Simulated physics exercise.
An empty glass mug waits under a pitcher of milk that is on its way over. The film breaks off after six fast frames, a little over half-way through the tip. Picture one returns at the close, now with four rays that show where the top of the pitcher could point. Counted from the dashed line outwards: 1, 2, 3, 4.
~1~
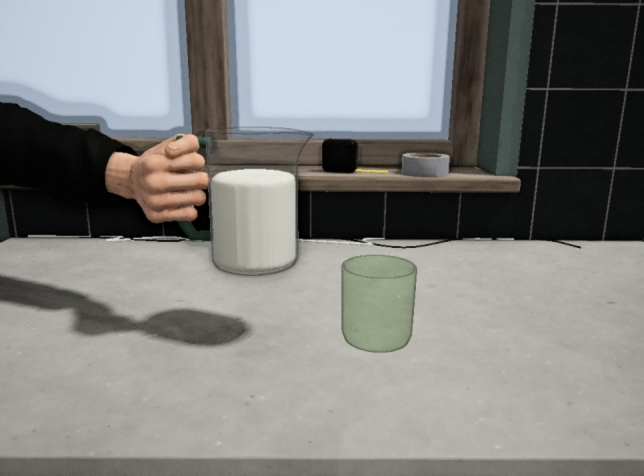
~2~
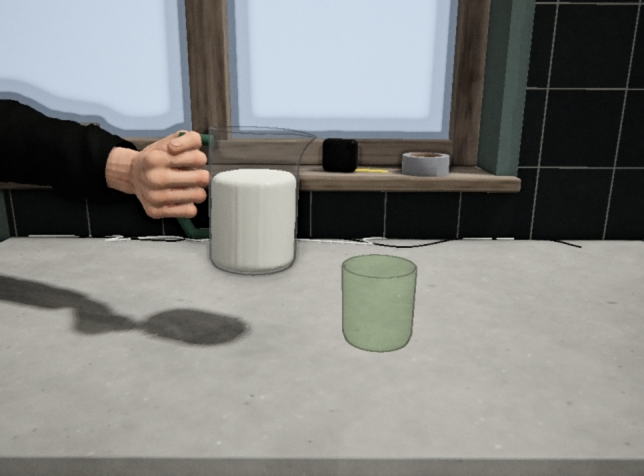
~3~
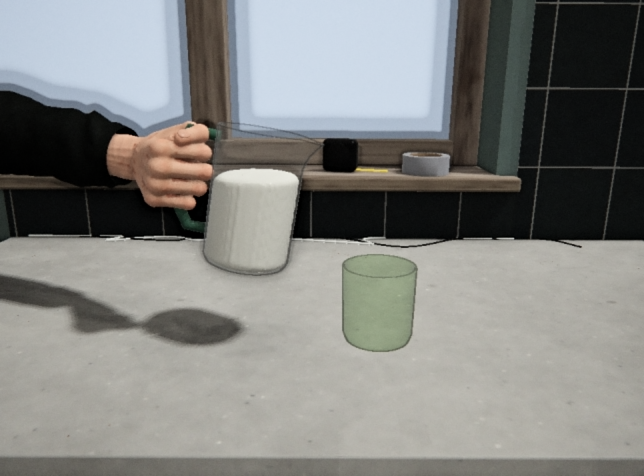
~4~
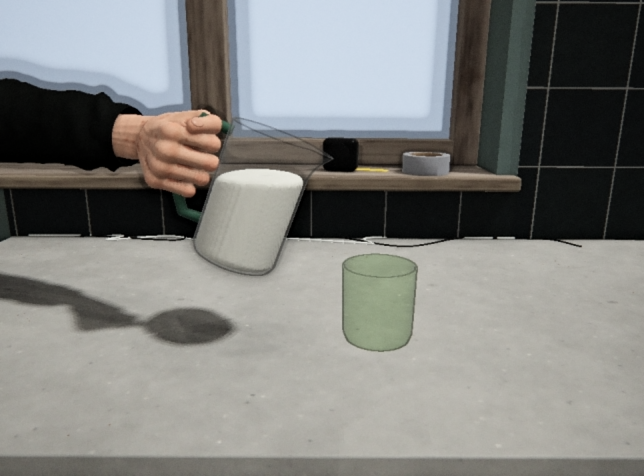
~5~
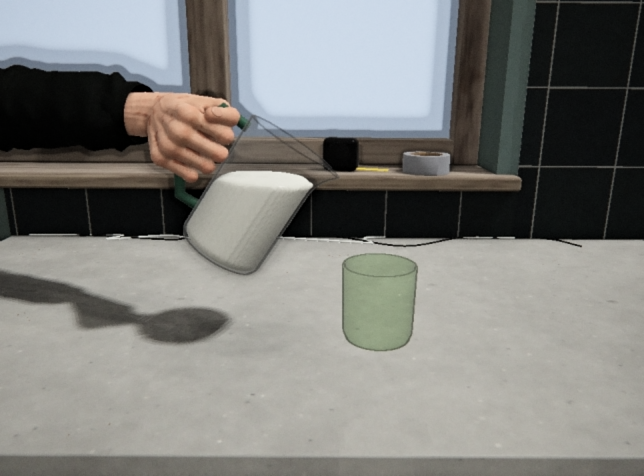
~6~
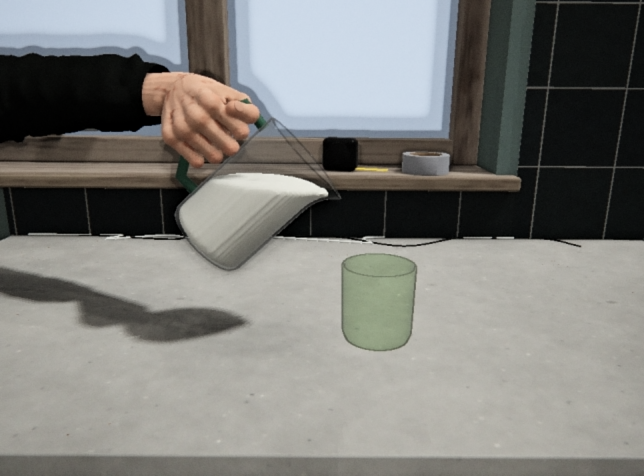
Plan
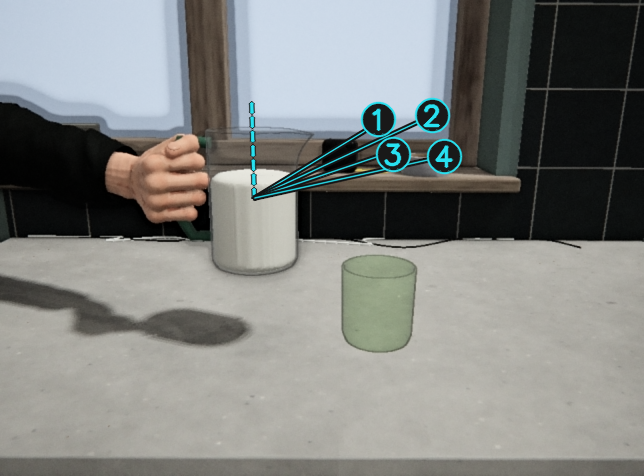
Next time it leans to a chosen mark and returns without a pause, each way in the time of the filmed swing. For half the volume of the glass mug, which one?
Mark 3 does it best.
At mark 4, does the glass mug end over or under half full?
Over.
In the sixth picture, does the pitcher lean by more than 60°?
No.
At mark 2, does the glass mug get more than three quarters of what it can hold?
No, it does not.
In cyan, 1 at (365, 130); 2 at (417, 122); 3 at (376, 156); 4 at (428, 159).
For mark 1, the glass mug ends with about 20 % of what it can hold.
For mark 2, the glass mug ends with about 34 % of what it can hold.
For mark 3, the glass mug ends with about 51 % of what it can hold.
For mark 4, the glass mug ends with about 69 % of what it can hold.
